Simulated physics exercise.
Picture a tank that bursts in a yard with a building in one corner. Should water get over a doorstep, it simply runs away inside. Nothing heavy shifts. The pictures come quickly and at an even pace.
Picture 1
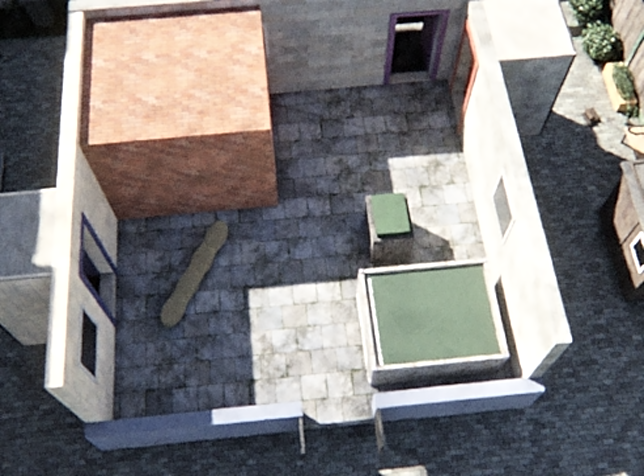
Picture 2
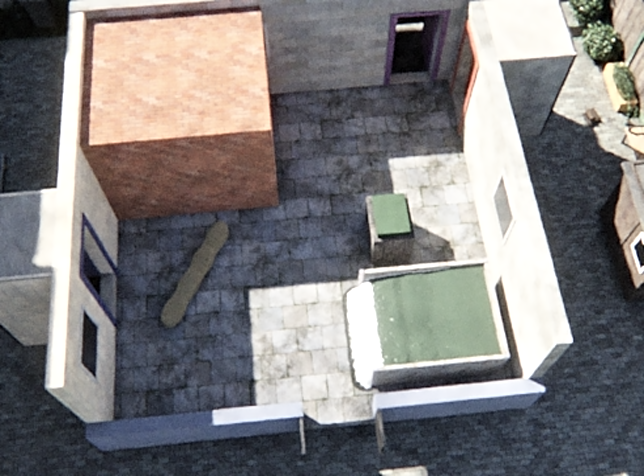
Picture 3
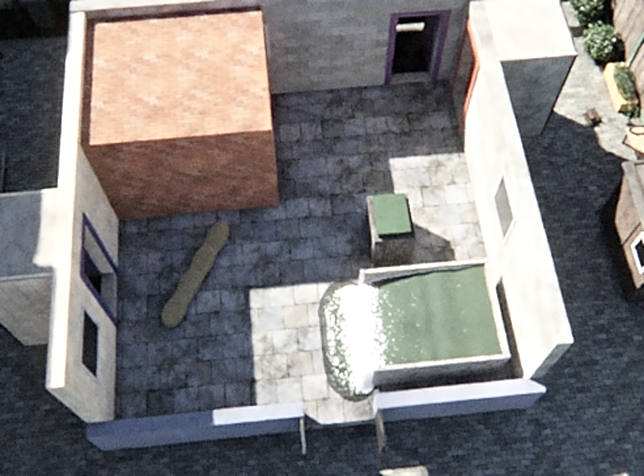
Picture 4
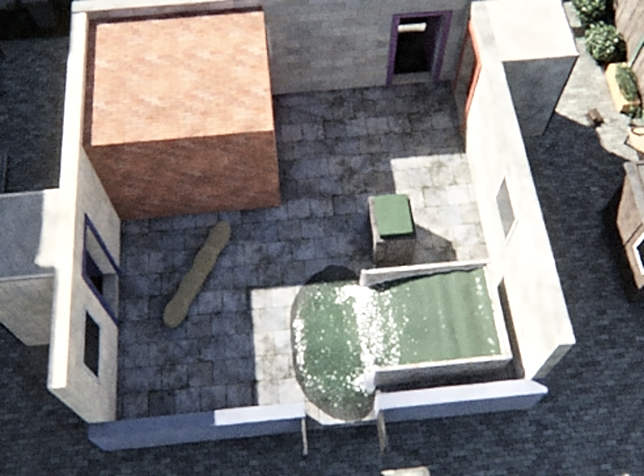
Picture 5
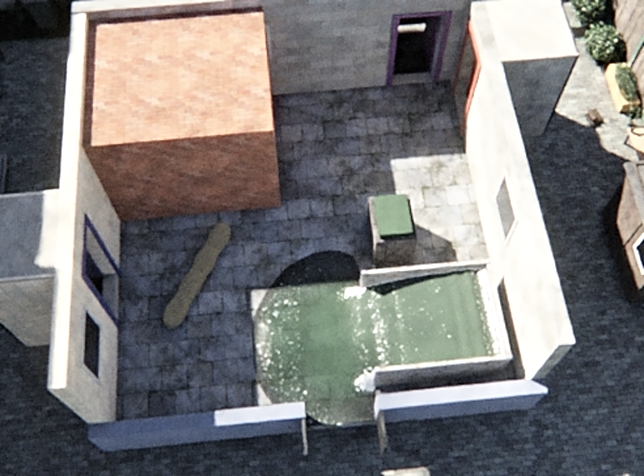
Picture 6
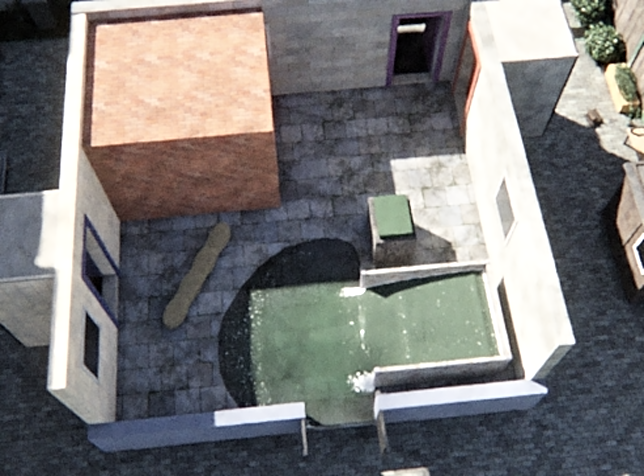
A walled, stone-paved yard is seen from high above, with a still camera. An orange-brown block fills the upper left corner, a tan rounded bar lies on the paving at left, and a small green-topped box stands above a pale-walled tank of green water at lower right. The tank's left side opens and water pours out leftward in a white, foaming front, then fans across the paving as a widening, speckled green sheet, dark in the shade.
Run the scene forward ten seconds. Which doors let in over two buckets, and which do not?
Here is how it goes: The purple door does, the red door does not, the blue door does not.
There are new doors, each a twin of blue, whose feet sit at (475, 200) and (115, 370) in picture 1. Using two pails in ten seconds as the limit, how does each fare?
Results, in sequence: Doesn't reach it and gets past it.
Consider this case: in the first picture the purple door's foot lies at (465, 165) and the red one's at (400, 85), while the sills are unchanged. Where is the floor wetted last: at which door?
I'd go with the door marked red.
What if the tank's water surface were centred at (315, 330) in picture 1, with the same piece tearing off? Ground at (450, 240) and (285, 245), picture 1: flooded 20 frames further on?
Bone-dry, soaked.
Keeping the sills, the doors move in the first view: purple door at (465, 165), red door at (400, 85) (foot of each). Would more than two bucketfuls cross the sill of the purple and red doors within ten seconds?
Here the purple one spills past the mark; meanwhile the red one never reaches the limit.
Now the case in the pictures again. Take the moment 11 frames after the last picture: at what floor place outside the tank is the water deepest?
Point to roughly (127, 431).
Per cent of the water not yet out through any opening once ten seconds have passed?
I reckon around 84 in a hundred.
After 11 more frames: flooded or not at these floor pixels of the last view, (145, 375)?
Lab note - point status: Swamped.
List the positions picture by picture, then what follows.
In the first picture, still water in the tank at (431, 314).
In the second picture, the front is at (370, 388), out from the gap at (368, 332).
In the third picture, water pours out at (368, 332) and has run to (351, 396).
In the fourth picture, water pours out at (370, 333) and has run to a hidden place.
In the fifth picture, the front is at (261, 373), out from the gap at (370, 334).
In the sixth picture, water pours out at (370, 334) and has run to (226, 373).
A moment on, water covers 40 % of the floor; the purple door not reached, the red door not reached, the blue door not reached.
Next, water covers 45 % of the floor; the purple door not reached, the red door not reached, the blue door wet at the sill, nothing in.
Then, water covers 55 % of the floor; the purple door not reached, the red door not reached, the blue door wet at the sill, nothing in.
Later, water covers 70 % of the floor; the purple door not reached, the red door not reached, the blue door wet at the sill, nothing in.
In the end, water covers 95 % of the floor; the purple door over two buckets in, the red door wet at the sill, nothing in, the blue door under two buckets in.
